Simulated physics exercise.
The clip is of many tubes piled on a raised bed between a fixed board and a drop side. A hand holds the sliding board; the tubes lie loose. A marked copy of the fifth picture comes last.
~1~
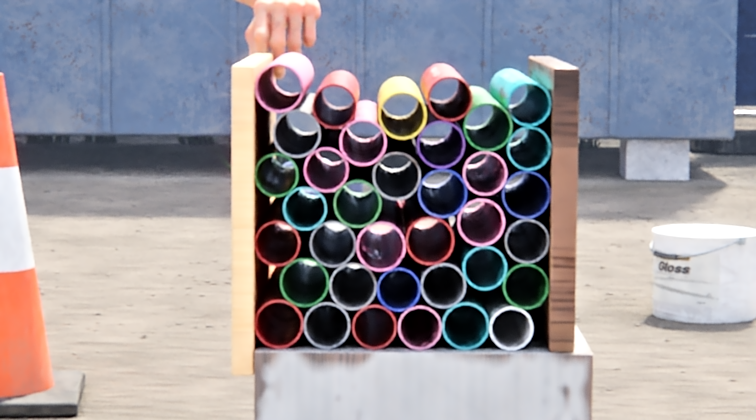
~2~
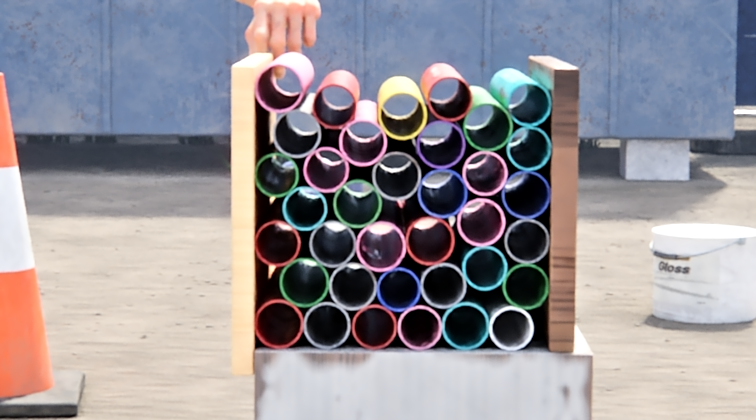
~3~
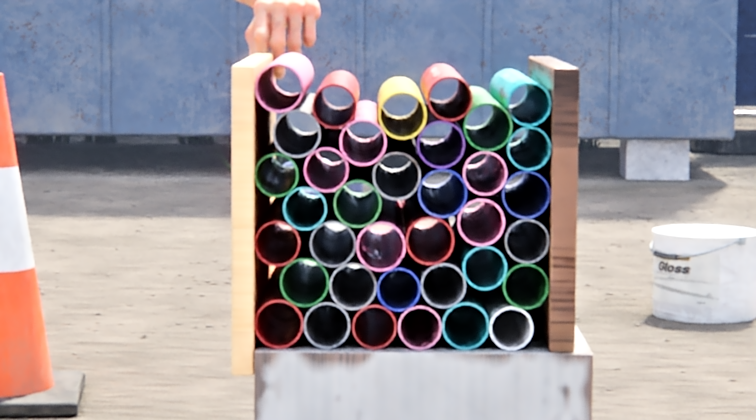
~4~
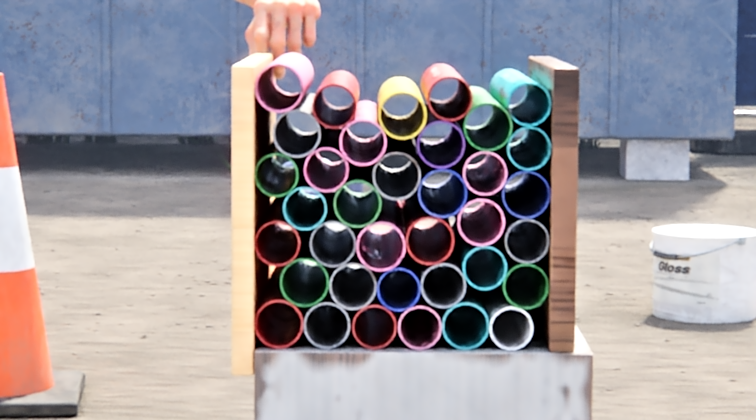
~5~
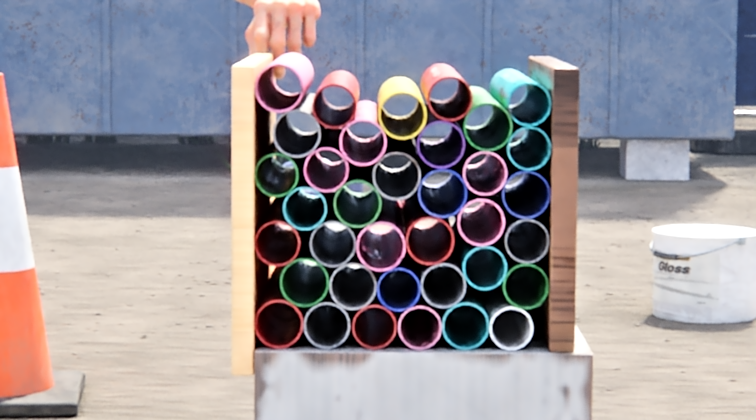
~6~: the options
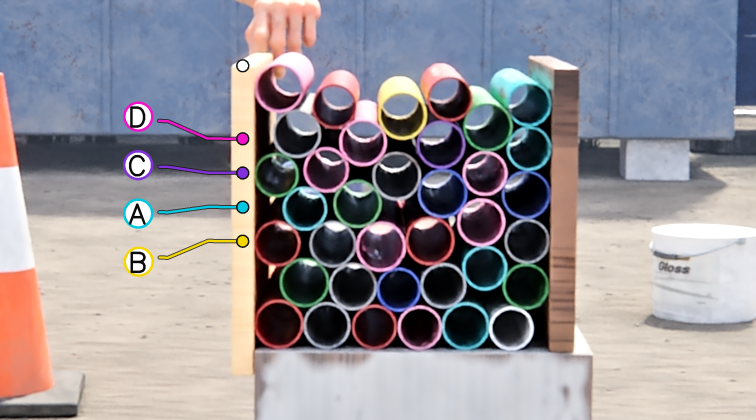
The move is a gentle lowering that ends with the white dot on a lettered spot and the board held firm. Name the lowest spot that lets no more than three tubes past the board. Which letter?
At most to A.
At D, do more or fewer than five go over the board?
At D, fewer than five.
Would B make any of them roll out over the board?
Yes.
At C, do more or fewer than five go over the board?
Fewer than five.
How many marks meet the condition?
Three of the four.
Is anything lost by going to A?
Yes.
On the marked copy, A at (242, 208); B at (242, 241); C at (242, 173); D at (242, 139); the white dot at (243, 66).
Following A. Soon after the start, top of the board (254, 131).
Later, top of the board (254, 205).
In the end, top of the board (254, 207), one out over the board.
As for the rest, B four out over the board; C one out over the board; D none out over the board.
